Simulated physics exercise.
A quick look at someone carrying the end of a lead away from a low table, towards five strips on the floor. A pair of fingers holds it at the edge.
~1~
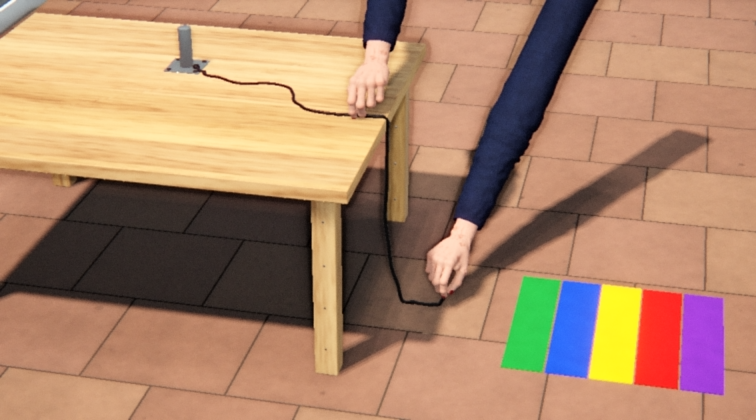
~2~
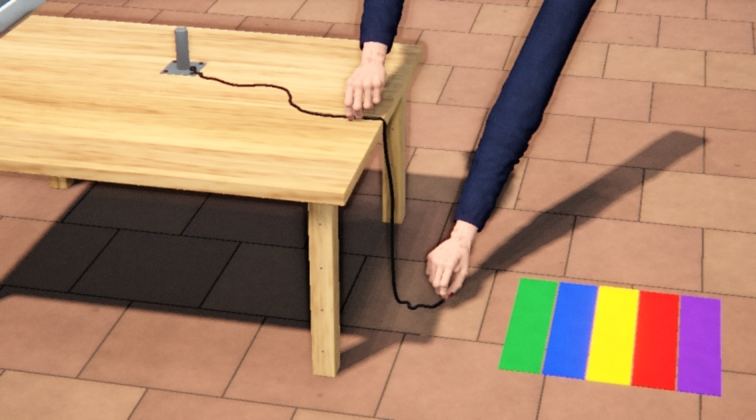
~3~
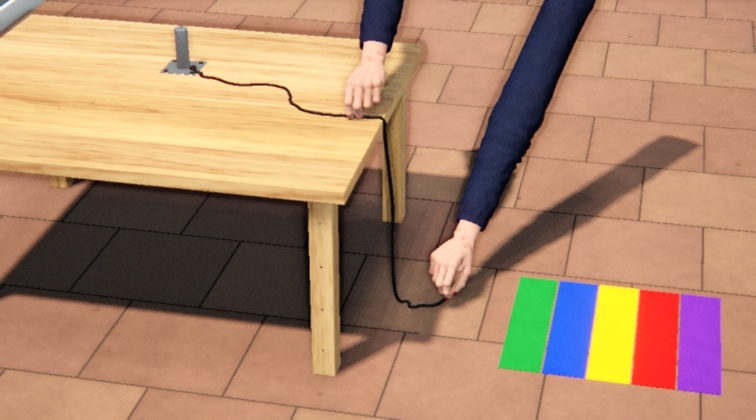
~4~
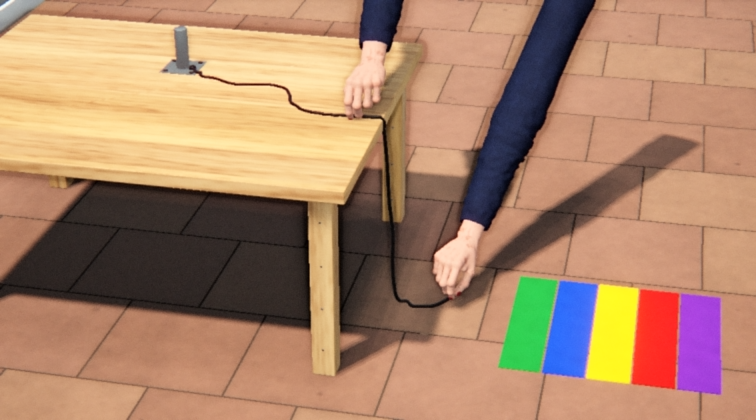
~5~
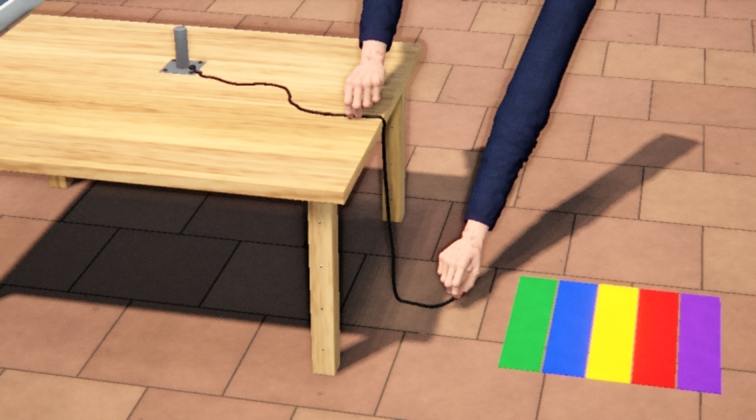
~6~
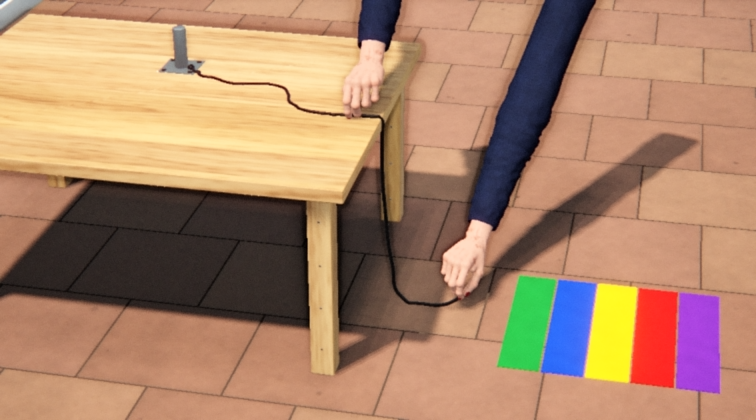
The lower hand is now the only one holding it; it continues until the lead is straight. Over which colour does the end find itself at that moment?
I would say over yellow.
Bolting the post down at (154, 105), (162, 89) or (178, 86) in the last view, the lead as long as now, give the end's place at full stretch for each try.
(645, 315), (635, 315) and (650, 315).
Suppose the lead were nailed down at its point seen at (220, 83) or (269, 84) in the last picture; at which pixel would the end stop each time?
First (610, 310), then (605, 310).
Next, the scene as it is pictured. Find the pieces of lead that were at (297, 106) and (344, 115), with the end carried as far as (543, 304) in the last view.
Roughly (329, 104) for the first and (378, 116) for the second.
Soon after, end near (543, 304); over green.
After that, end near (590, 309); over blue.
At the stop, end near (618, 312); over yellow. The yellow one.
